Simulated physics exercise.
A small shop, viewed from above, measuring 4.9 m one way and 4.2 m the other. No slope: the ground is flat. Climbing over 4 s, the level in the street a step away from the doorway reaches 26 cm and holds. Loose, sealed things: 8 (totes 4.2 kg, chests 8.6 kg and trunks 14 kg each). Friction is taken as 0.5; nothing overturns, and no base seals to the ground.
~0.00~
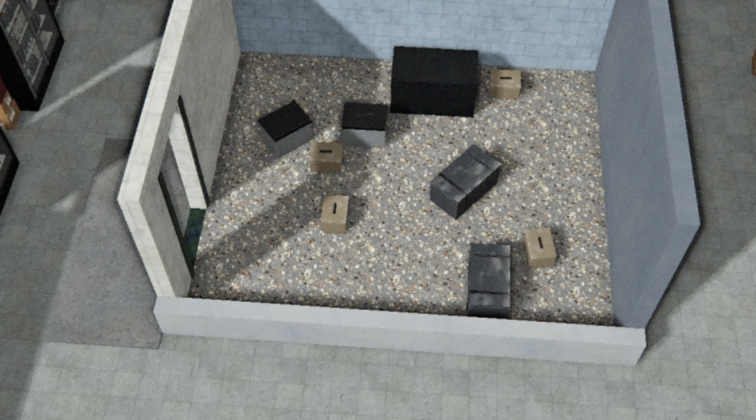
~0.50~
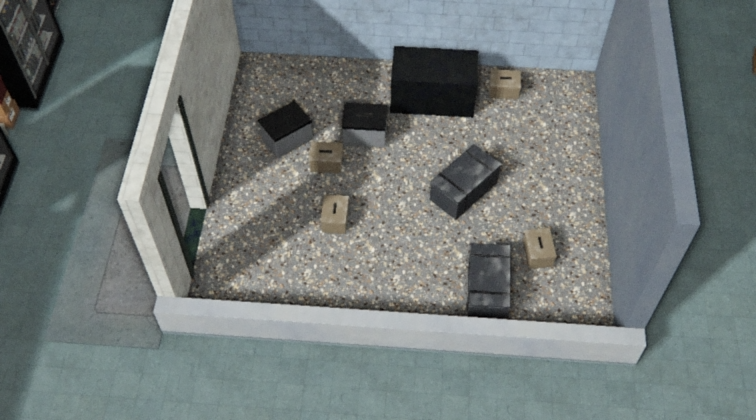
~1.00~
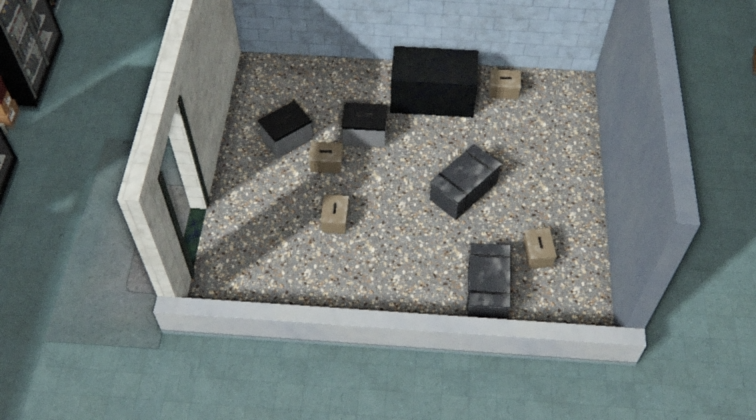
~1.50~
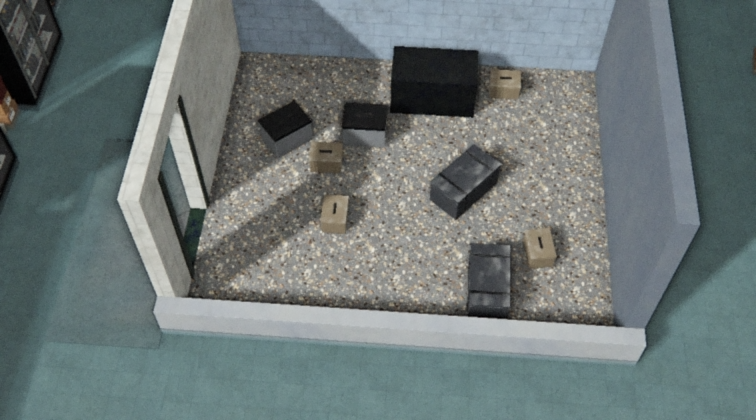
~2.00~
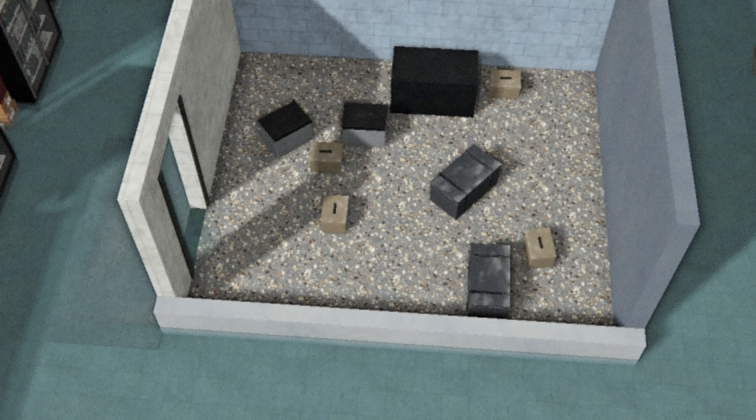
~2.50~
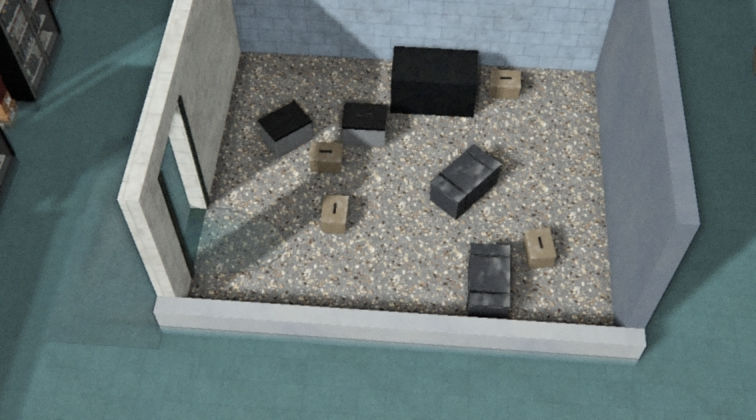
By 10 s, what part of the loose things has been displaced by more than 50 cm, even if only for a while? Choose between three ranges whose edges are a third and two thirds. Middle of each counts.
The range is the middle one, a third to two thirds.
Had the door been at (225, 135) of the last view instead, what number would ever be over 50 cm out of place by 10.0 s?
Then the count would be 7.
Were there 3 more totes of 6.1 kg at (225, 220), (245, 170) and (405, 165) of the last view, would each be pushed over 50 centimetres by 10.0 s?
In order: Above the mark, below the mark, above the mark.
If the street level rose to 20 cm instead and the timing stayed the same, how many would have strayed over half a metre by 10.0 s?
That would make 4 of them.
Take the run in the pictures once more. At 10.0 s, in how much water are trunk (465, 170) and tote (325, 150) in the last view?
Depths: Near 12 cm, then near 2 cm.
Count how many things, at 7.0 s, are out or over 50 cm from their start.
The number I get is 4.
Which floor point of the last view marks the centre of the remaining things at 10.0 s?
Somewhere near (461, 112).
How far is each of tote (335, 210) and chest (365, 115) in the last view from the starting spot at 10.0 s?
In turn: 400 cm, 30 cm.
After 3.5 s 0 of 8 are over 50 cm from their spots; 0 afloat.
After 4.5 s 1 of 8 are over 50 cm from their spots; 0 afloat.
After 7.0 s 4 of 8 are over 50 cm from their spots; 3 afloat.
After 10.0 s 5 of 8 are over 50 cm from their spots, and 5 have been at some point; 5 afloat.
